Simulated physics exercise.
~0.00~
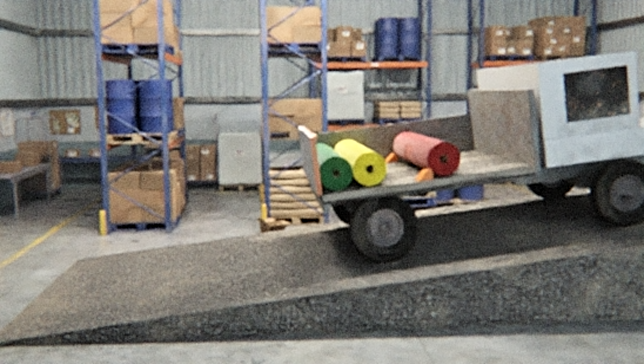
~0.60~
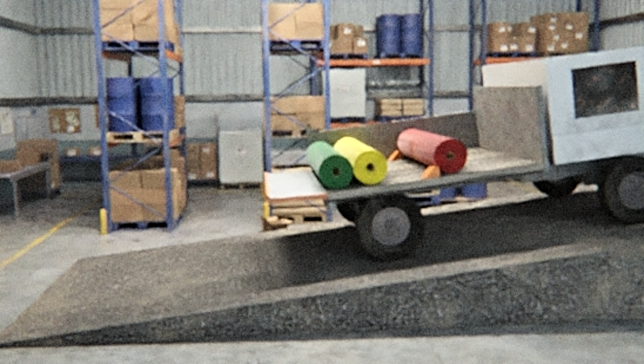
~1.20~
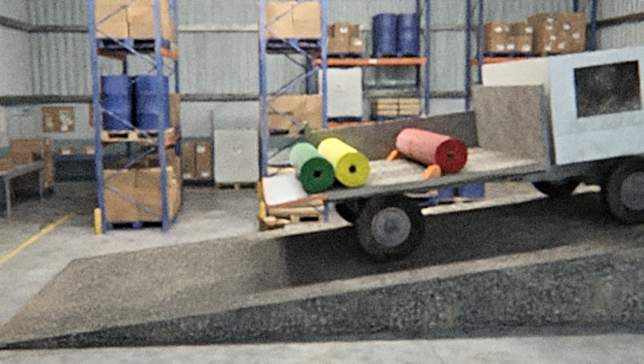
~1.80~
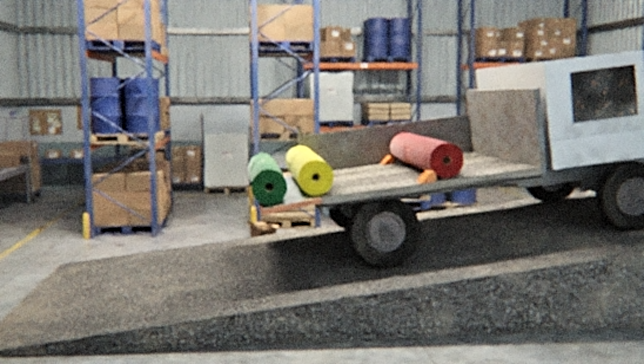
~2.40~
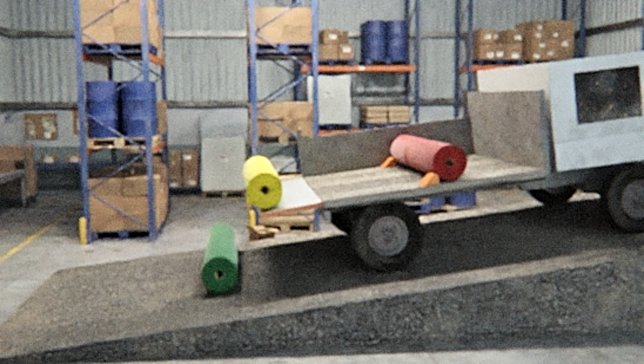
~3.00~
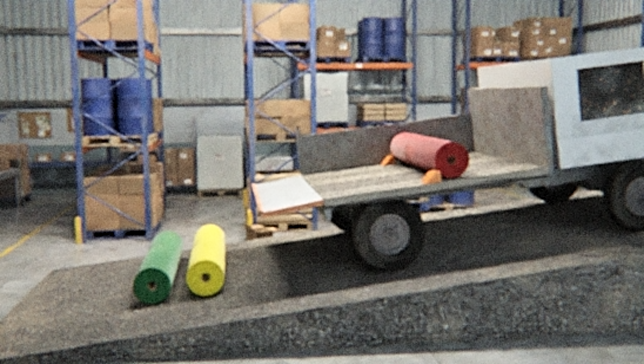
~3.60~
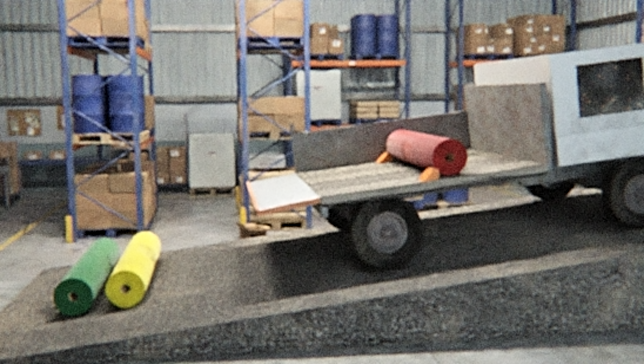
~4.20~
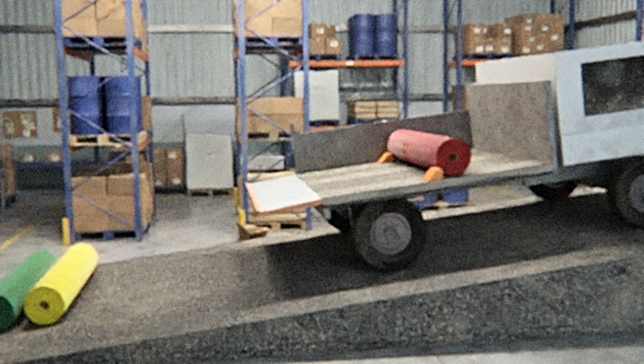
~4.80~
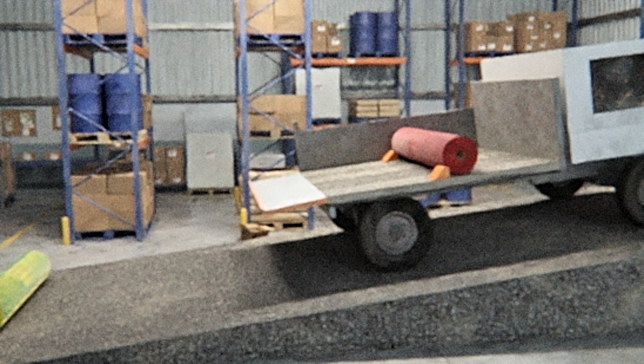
A pale pick-up truck with a flat open bed stands on a dark sloping ramp in a warehouse, seen from the side, its tail end low and to the left. Behind it are blue racks of boxes and blue drums. Green, yellow and red rolls lie on the bed, the red one resting against an orange chock. The tailgate swings down, and the green roll, then the yellow, rolls left and drops off onto the ramp. Both roll away down the slope to the left edge, where only a yellow roll remains partly visible, while the red roll stays on the bed.
